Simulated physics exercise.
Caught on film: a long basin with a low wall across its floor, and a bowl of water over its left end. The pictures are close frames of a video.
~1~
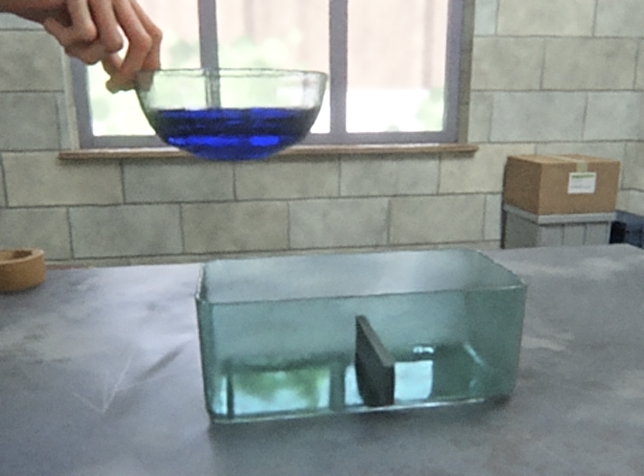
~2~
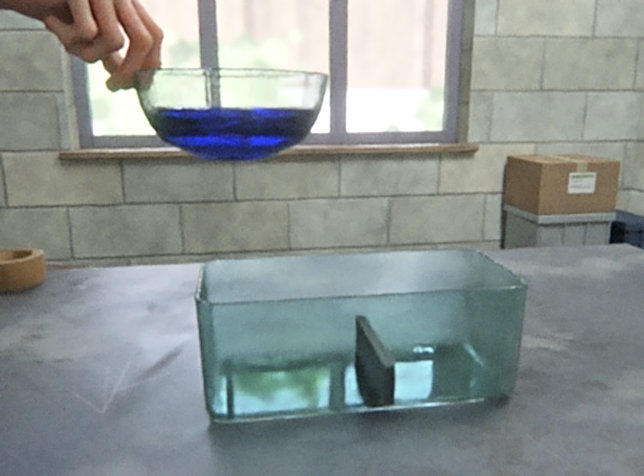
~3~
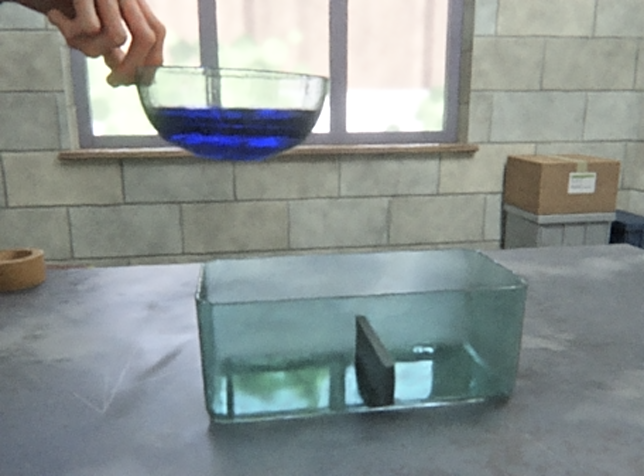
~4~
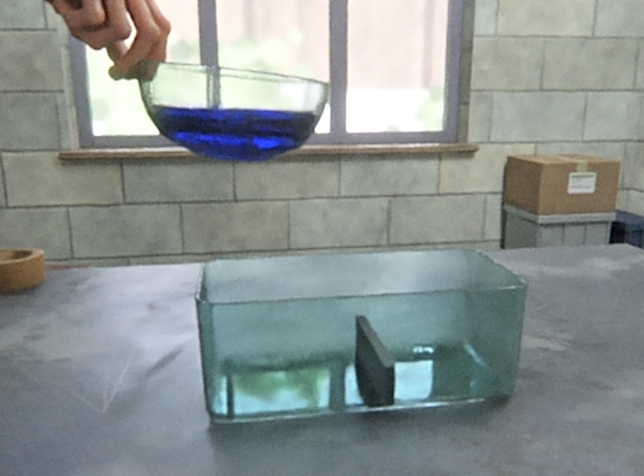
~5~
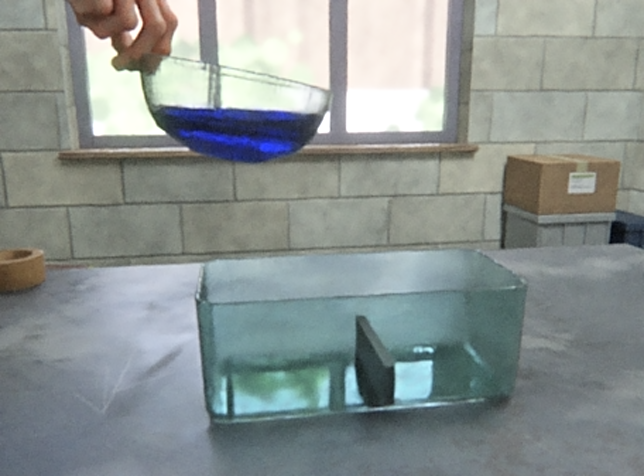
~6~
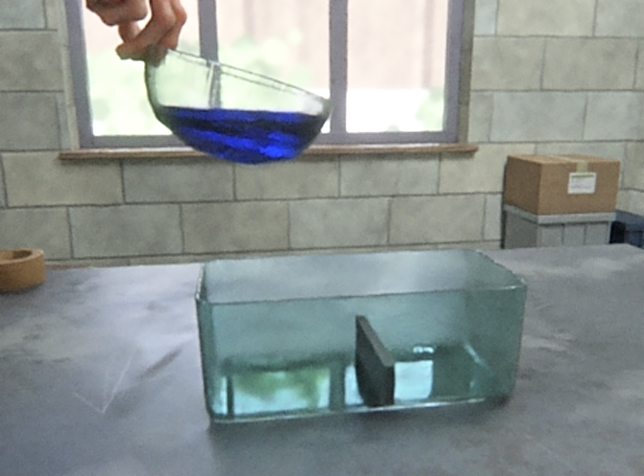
A hand slowly tilts a glass bowl of blue water rightward above a long, clear basin.
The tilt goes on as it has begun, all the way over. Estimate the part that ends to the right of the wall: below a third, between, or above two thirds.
The share right of the wall is from a third to two thirds.
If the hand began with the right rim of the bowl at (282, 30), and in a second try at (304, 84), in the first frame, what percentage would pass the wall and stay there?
Near 10 % and 25 %.
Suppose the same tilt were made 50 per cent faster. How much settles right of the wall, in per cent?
Some 40 per cent.
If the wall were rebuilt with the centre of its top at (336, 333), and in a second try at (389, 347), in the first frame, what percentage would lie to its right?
First some 80, then 35 per cent.
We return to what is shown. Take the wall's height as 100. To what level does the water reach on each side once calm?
Left: 30 %. Right: 40 %.
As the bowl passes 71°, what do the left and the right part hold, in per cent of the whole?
The left part 5 per cent, the right part 15.
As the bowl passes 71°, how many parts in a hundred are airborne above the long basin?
Some 40 per cent.
A moment on, the bowl is tipped part way and 42 per cent is still to pour, 5 is left of the wall and 14 right of it.
Next, the bowl is tipped right over and 2 per cent is still to pour, 41 is left of the wall and 50 right of it.
Then the bowl is tipped right over and 0 per cent is still to pour, 49 is left of the wall and 50 right of it.
Later the bowl is tipped right over and 0 per cent is still to pour, 49 is left of the wall and 50 right of it.
In the end 49 per cent lies left of the wall, 50 right of it and 1 outside.
